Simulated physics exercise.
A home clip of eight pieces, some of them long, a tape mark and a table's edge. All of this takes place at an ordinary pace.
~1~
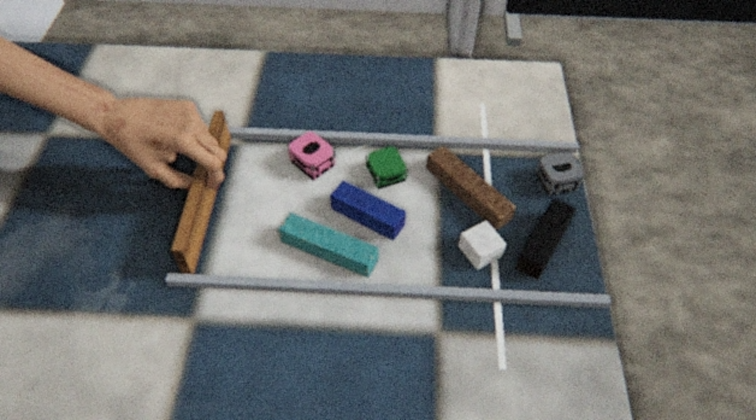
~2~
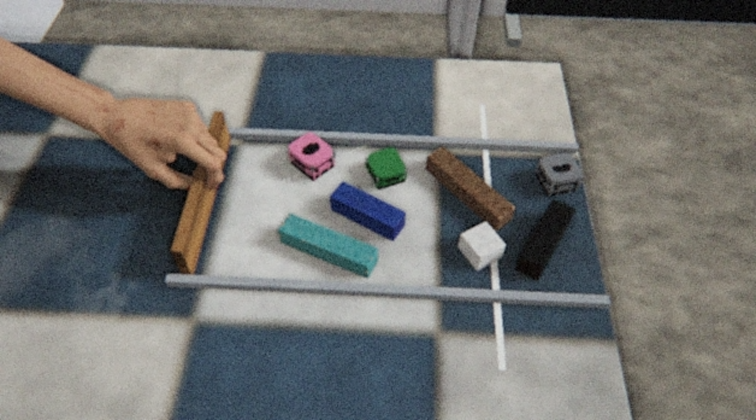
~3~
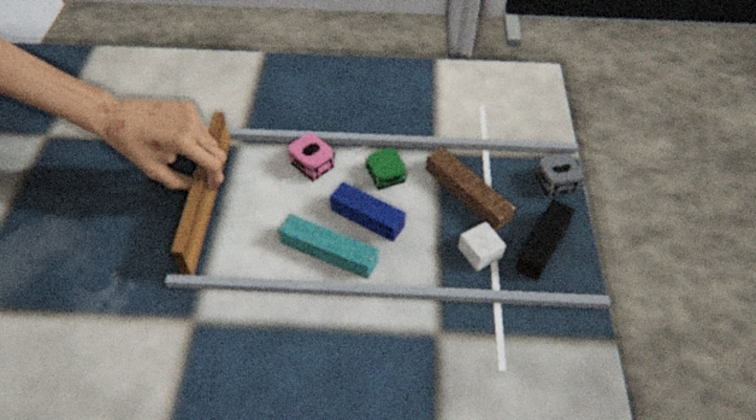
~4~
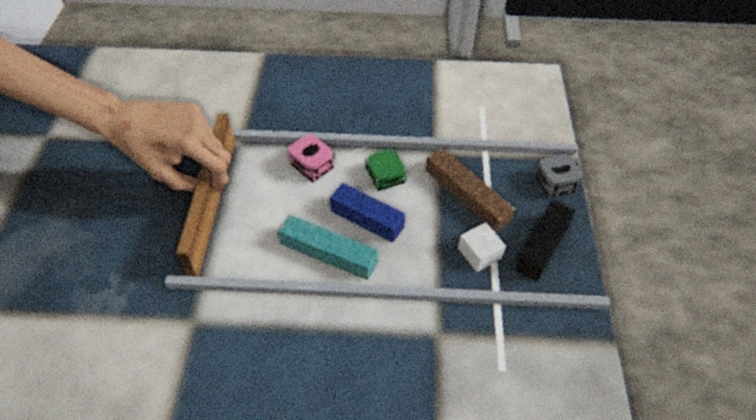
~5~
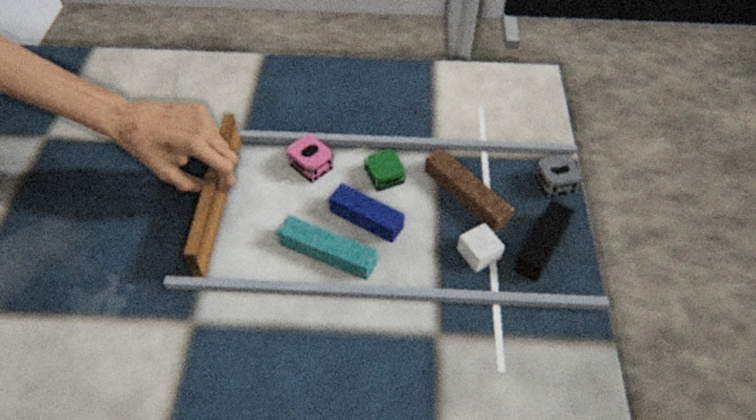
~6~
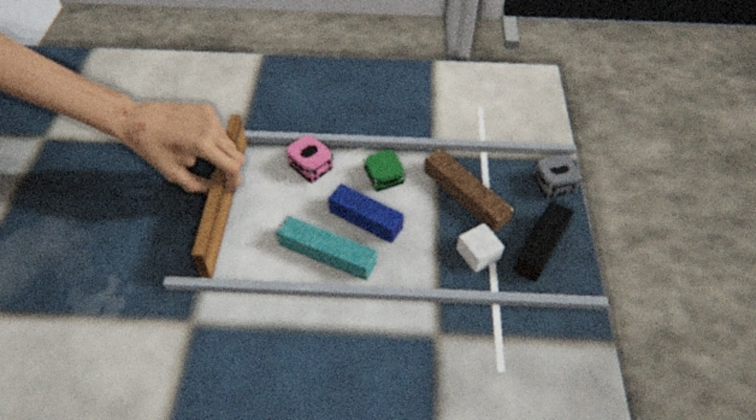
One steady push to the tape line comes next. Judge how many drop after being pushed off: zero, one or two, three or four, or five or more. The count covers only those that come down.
Odds are the fallen group will hold just one or two.
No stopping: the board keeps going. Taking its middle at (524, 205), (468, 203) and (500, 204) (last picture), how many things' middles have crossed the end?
Per position: 4 / 0 / 2.
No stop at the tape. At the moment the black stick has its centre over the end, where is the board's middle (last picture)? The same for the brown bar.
At (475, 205) for the black stick; at (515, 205) for the brown bar.
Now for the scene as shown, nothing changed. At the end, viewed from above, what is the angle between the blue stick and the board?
About 50°.
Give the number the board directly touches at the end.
That would be 3 of them.
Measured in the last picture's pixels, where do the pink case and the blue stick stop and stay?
Final spots - pink case (503, 179), blue stick (527, 225).
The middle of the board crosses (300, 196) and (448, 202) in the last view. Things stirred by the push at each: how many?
Moved so far: 2, later 7.
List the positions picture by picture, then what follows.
Grey case (559, 174); black stick (546, 238); white block (482, 245); board (204, 188); tape (491, 215), in the first picture.
Black stick (545, 239); blue stick (368, 211), in the second picture.
White block (481, 246); green case (386, 169), in the third picture.
Grey case (558, 176); pink case (311, 158), in the fourth picture.
Black stick (544, 240); brown bar (467, 189), in the fifth picture.
Grey case (556, 177); black stick (544, 240); white block (480, 248); board (223, 192); tape (489, 218), in the sixth picture.
Soon after, none off yet; grey case at rest near (556, 177); black stick at rest near (544, 240); white block at rest near (480, 248).
Then, none off yet; grey case at rest near (556, 177); black stick moved a little near (574, 244); white block moved well along near (539, 250).
At rest, the number that fall off is one or two; fallen, black stick and grey case.
